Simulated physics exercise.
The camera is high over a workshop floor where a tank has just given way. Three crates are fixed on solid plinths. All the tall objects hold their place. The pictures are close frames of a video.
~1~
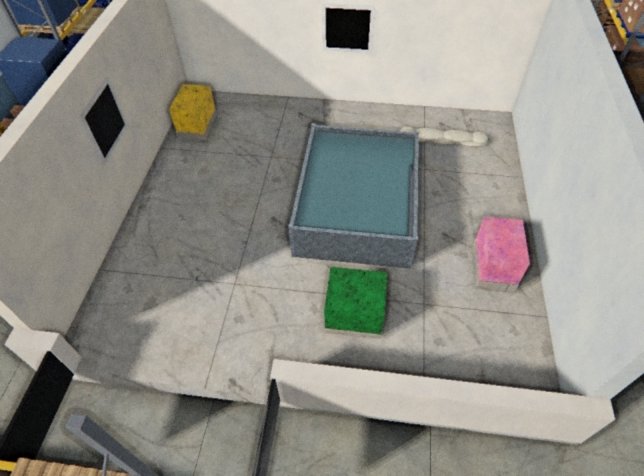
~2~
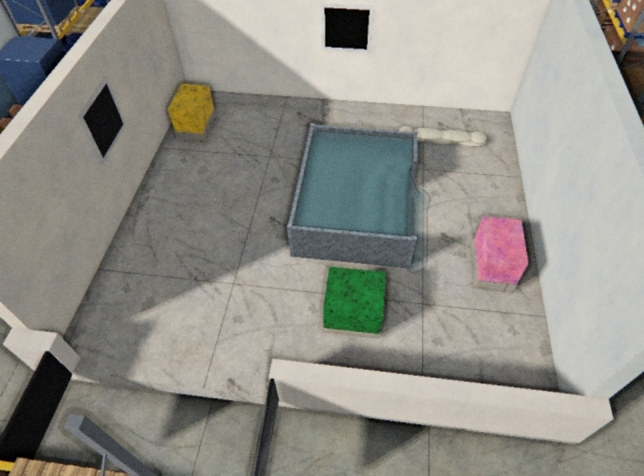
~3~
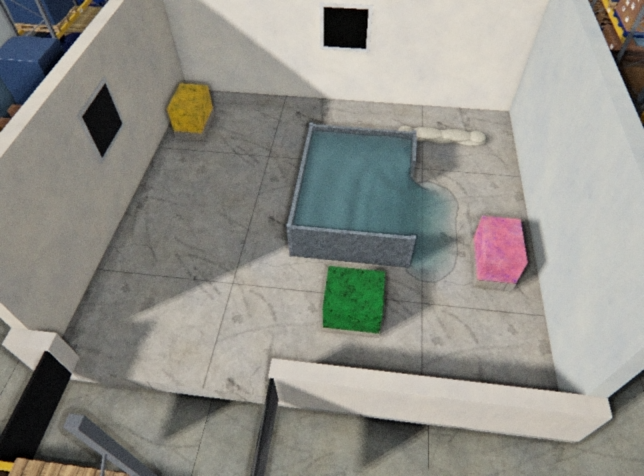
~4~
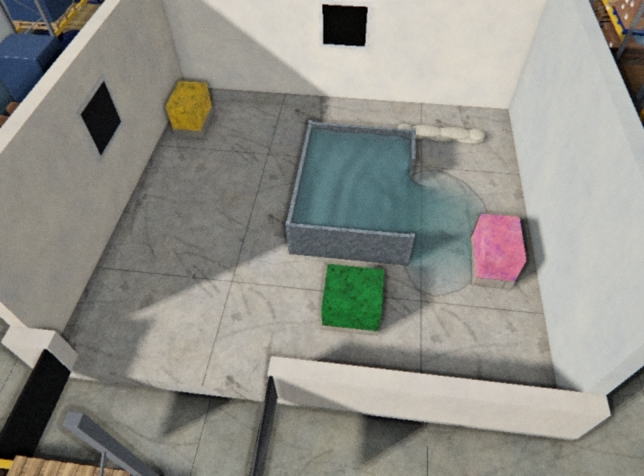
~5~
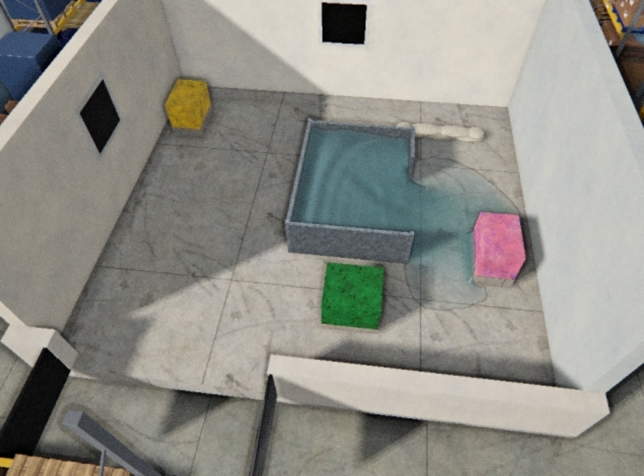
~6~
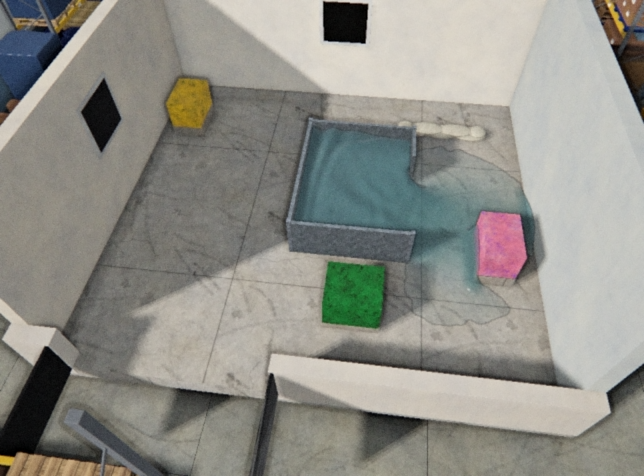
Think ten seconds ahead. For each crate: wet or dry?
In the end: The yellow crate stays dry; the pink crate gets wet; the green crate gets wet.
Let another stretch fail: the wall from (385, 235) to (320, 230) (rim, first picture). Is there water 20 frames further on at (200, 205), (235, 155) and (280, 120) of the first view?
As listed: Wet, not flooded, clear.
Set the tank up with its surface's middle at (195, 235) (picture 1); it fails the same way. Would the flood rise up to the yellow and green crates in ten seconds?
My reading: Yellow crate is safe, green crate gets wet.
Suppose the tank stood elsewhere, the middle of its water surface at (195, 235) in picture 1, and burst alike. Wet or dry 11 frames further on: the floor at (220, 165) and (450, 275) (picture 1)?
In turn: Clear, under water.
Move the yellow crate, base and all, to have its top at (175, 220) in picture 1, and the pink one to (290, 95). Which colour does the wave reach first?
First comes the one in green.
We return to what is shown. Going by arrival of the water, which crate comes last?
It is the yellow one.
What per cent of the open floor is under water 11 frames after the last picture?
About 30 per cent.
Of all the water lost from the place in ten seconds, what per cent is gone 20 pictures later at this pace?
I make it 0 per cent.
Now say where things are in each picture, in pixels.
The water tank at (359, 180) is whole and still, in the first picture.
Water pours out at (409, 216) and has run to (420, 191), in the second picture.
The front is at (433, 278), out from the gap at (408, 218), in the third picture.
Water pours out at (407, 216) and has run to (457, 182), in the fourth picture.
The front is at (512, 209), out from the gap at (406, 215), in the fifth picture.
Water pours out at (407, 214) and has run to (520, 187), in the sixth picture.
A moment on, water covers 20 % of the floor; the yellow crate not reached, the pink crate water round its plinth, the green crate not reached.
Next, water covers 30 % of the floor; the yellow crate not reached, the pink crate water round its plinth, the green crate water round its plinth.
Then, water covers 50 % of the floor; the yellow crate not reached, the pink crate water round its plinth, the green crate water round its plinth.
Later, water covers 85 % of the floor; the yellow crate water round its plinth, the pink crate water round its plinth, the green crate water round its plinth.
In the end, water covers 100 % of the floor; the yellow crate stayed above the water, the pink crate was topped, the green crate was topped.
